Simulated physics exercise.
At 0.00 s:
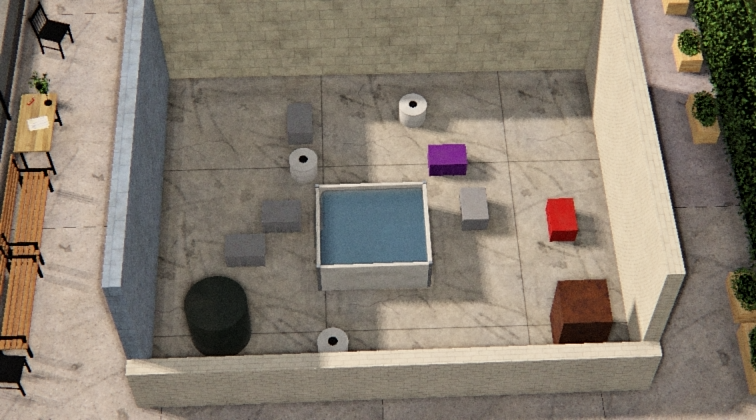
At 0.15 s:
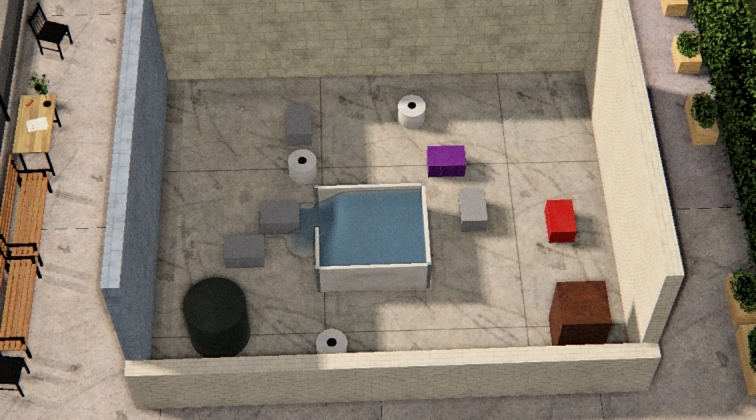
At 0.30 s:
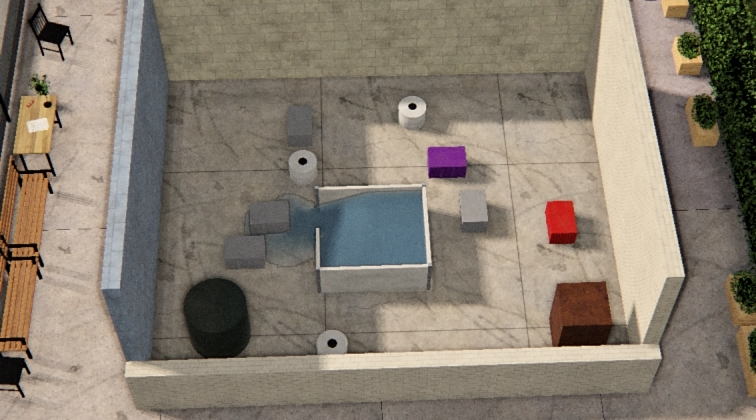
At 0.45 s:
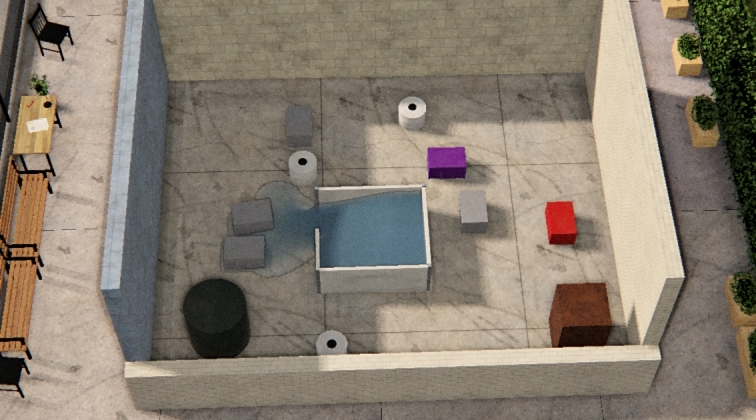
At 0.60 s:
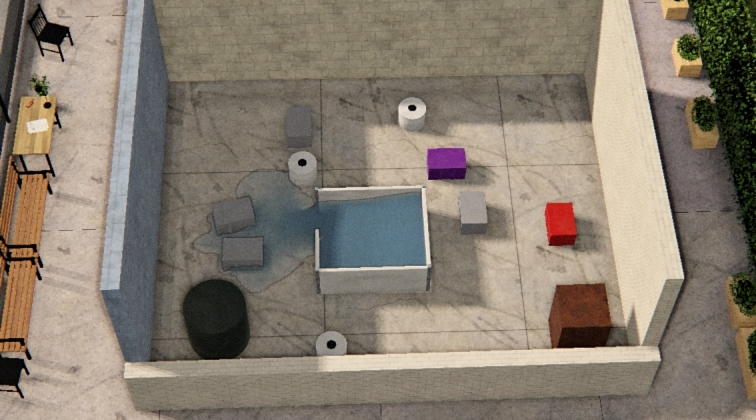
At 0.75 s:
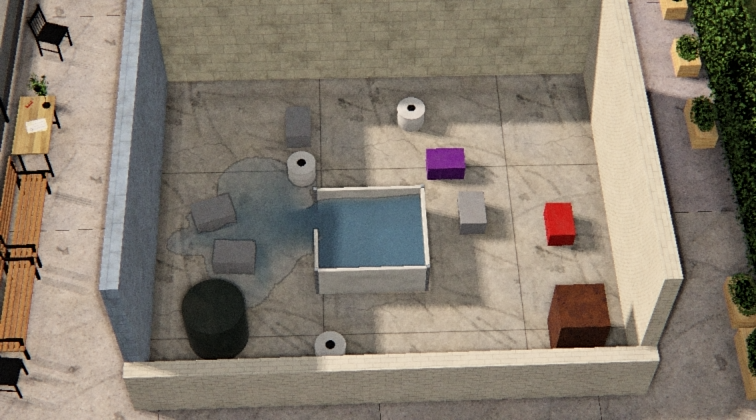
In this clip, seen from above, water pours through the left side of a tank in a walled yard and spreads across the paving, pushing one grey block leftward, then slightly shifting another, while the red and purple crates stay put.
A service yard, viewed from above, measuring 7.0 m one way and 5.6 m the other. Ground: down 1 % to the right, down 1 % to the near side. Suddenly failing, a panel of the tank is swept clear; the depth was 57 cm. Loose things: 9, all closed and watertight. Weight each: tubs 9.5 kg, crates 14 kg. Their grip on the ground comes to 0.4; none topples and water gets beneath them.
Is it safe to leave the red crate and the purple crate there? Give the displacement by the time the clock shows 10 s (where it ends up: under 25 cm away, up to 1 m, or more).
Once settled, the red crate sits nearly where it was and the purple crate sits nearly where it was.
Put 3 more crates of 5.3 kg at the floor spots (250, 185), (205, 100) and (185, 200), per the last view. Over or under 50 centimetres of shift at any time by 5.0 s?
First outside the limit, then outside the limit, then outside the limit.
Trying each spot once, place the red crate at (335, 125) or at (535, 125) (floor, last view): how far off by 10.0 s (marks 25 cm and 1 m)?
Spot one - it creeps some distance; spot two - it barely budges.
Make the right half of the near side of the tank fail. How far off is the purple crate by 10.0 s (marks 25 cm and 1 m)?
Result: Purple crate essentially stationary.
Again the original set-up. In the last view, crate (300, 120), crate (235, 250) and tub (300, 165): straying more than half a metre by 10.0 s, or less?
In that order: Less, more, under.
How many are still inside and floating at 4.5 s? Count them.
1.
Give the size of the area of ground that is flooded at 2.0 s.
Roughly 12 m2.
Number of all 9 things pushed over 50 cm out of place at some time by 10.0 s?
I count 3.
After 2.0 s the red crate is near (560, 218), 0.0 m from its start, aground; the purple crate is near (446, 158), 0.0 m from its start, aground; 1 afloat.
After 4.5 s the red crate is near (560, 218), 0.0 m from its start, aground; the purple crate is near (446, 158), 0.0 m from its start, aground; 1 afloat.
After 7.0 s the red crate is near (560, 218), 0.0 m from its start, aground; the purple crate is near (446, 158), 0.0 m from its start, aground; 1 afloat.
After 10.0 s the red crate is near (560, 218), 0.0 m from its start, aground; the purple crate is near (446, 158), 0.0 m from its start, aground; 1 afloat.
